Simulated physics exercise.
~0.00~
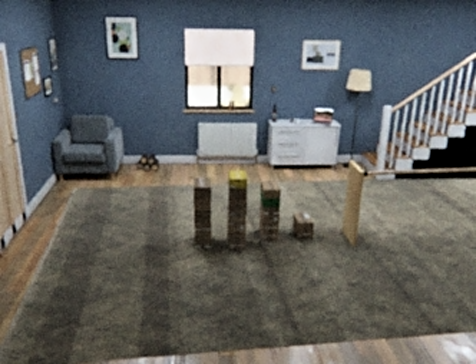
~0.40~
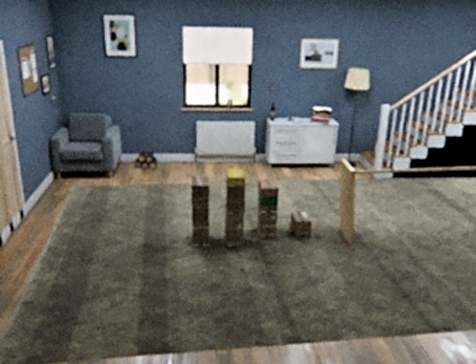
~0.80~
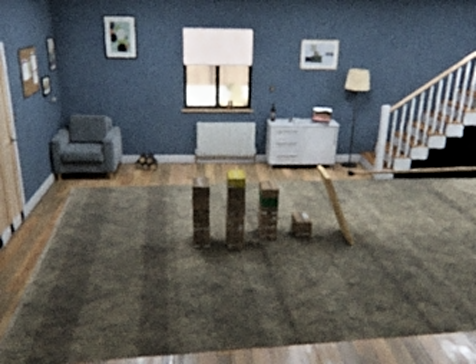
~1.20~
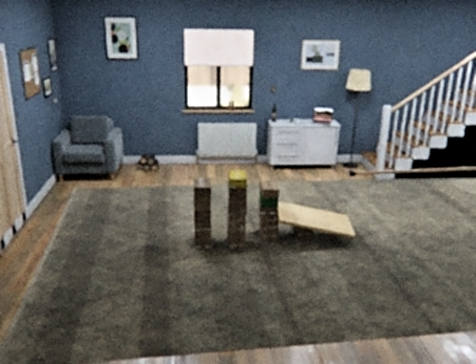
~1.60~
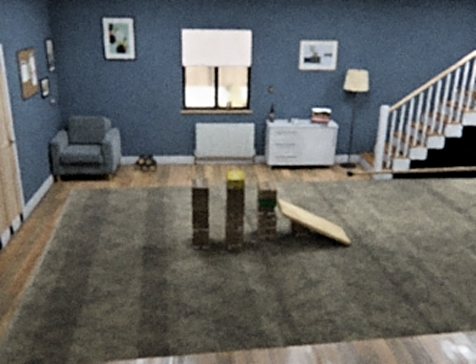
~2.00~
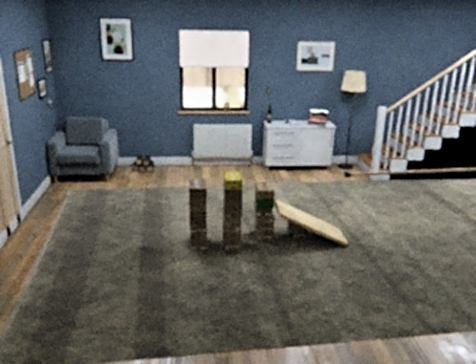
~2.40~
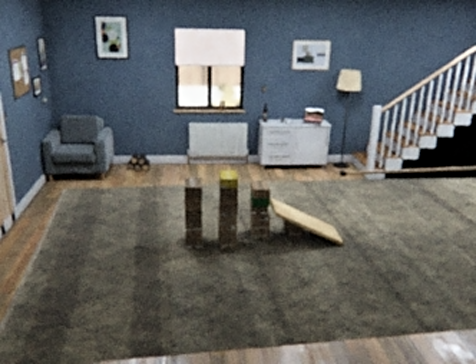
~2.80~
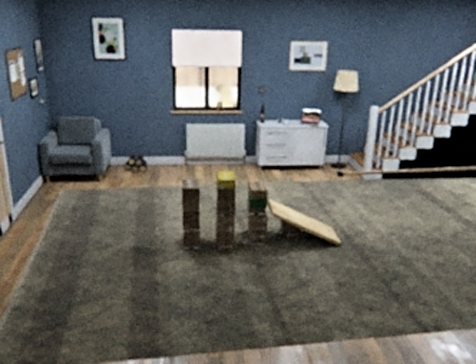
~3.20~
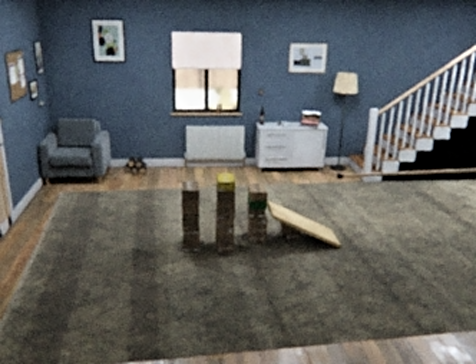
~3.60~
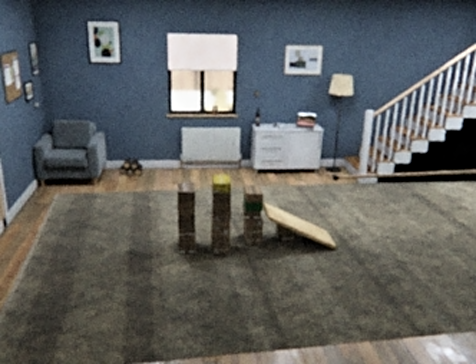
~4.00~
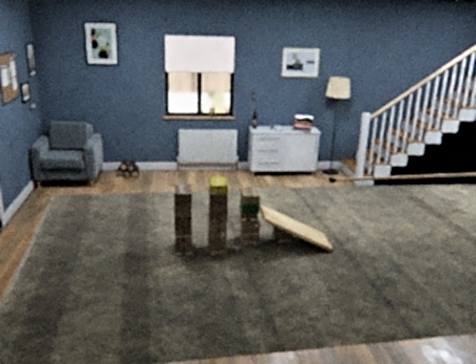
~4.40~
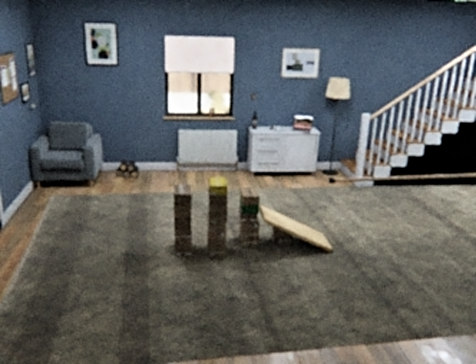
To begin with, a pale board stands on end at the right of a row of box stacks on a grey rug, with a small low pile nearest to it. The board tips left, toward the stacks, and leans further over. It drops onto the low pile and comes to rest aslant against the nearest tall stack, the one with the green box. The view drifts slightly right while the board lies sloping down to the rug. At the close, the tall stacks still stand, and the yellow box still tops the middle one.
